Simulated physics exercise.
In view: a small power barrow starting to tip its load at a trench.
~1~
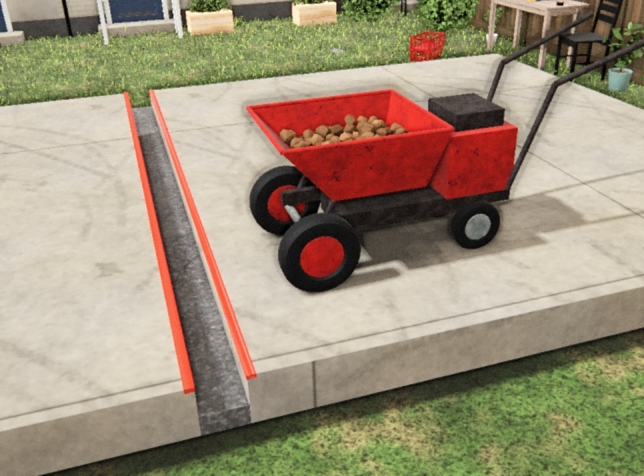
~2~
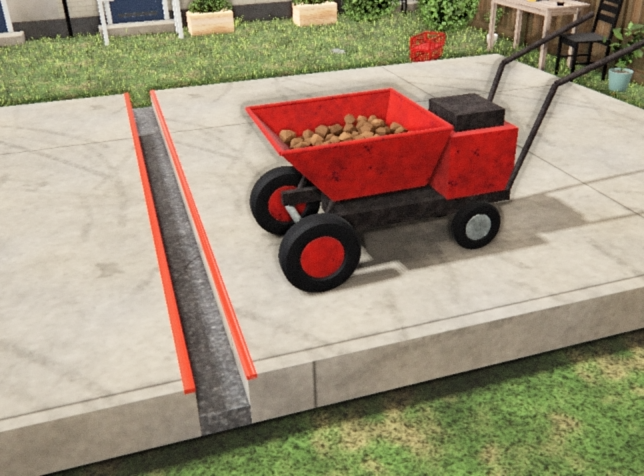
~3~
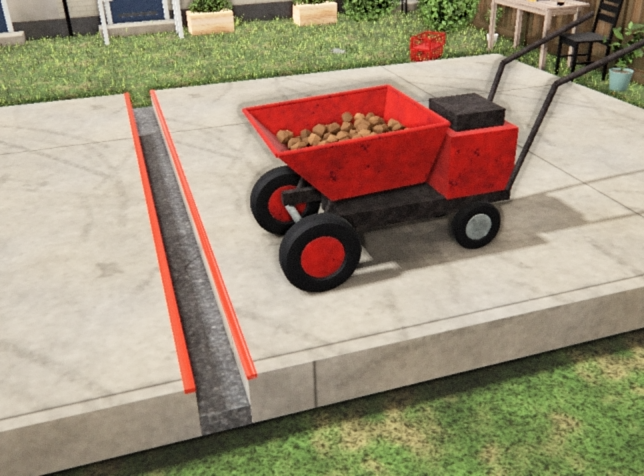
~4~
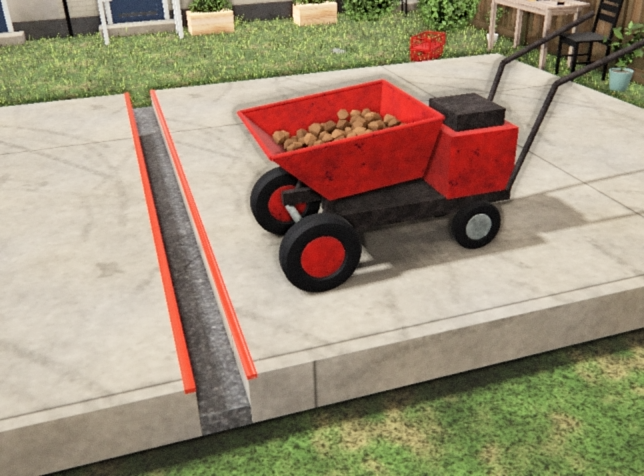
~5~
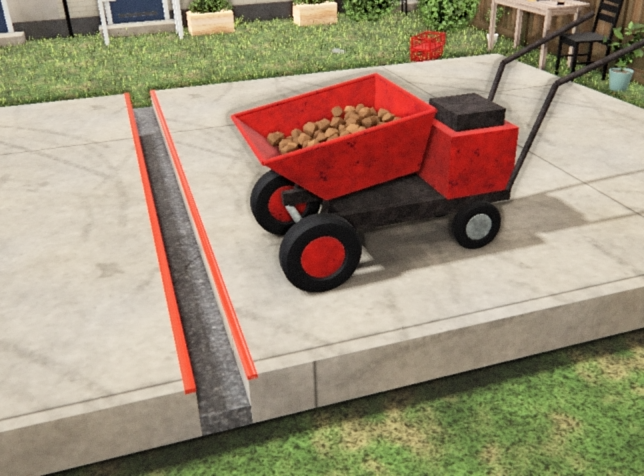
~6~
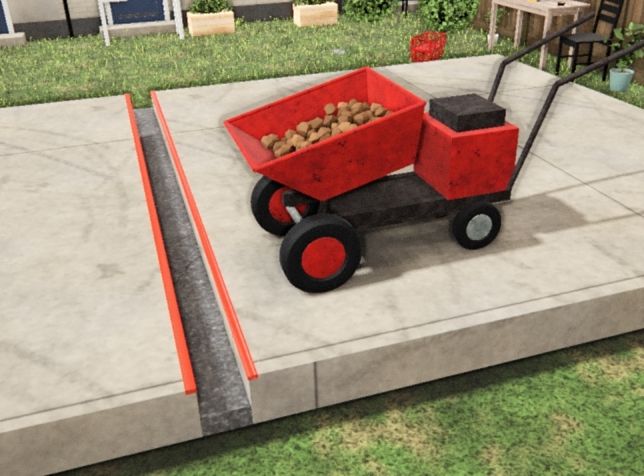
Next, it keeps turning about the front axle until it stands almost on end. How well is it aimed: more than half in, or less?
The trench takes under half.
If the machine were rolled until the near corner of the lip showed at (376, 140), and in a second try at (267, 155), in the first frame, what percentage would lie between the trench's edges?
Near 50 % and 10 %.
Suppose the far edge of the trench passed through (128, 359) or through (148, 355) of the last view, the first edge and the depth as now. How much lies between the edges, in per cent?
The first gives 100 %, the second 80 %.
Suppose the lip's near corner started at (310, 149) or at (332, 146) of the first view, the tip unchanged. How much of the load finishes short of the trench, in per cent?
The first gives 10 %, the second 10 %.
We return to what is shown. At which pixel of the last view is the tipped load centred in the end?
Around (139, 285).
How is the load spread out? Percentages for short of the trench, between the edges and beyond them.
Short near 0; between near 35; beyond near 65.
Soon, skip tipped steeply; all in the skip.
A while on, skip tipped right over; most in the skip; a small part in or heaped over the trench; a stray few beyond it; a stray few falling.
Towards the end, skip tipped right over; a small part in the skip; about a quarter in or heaped over the trench; about two thirds beyond it.
Finally, skip tipped right over; about a third in or heaped over the trench; about two thirds beyond it.
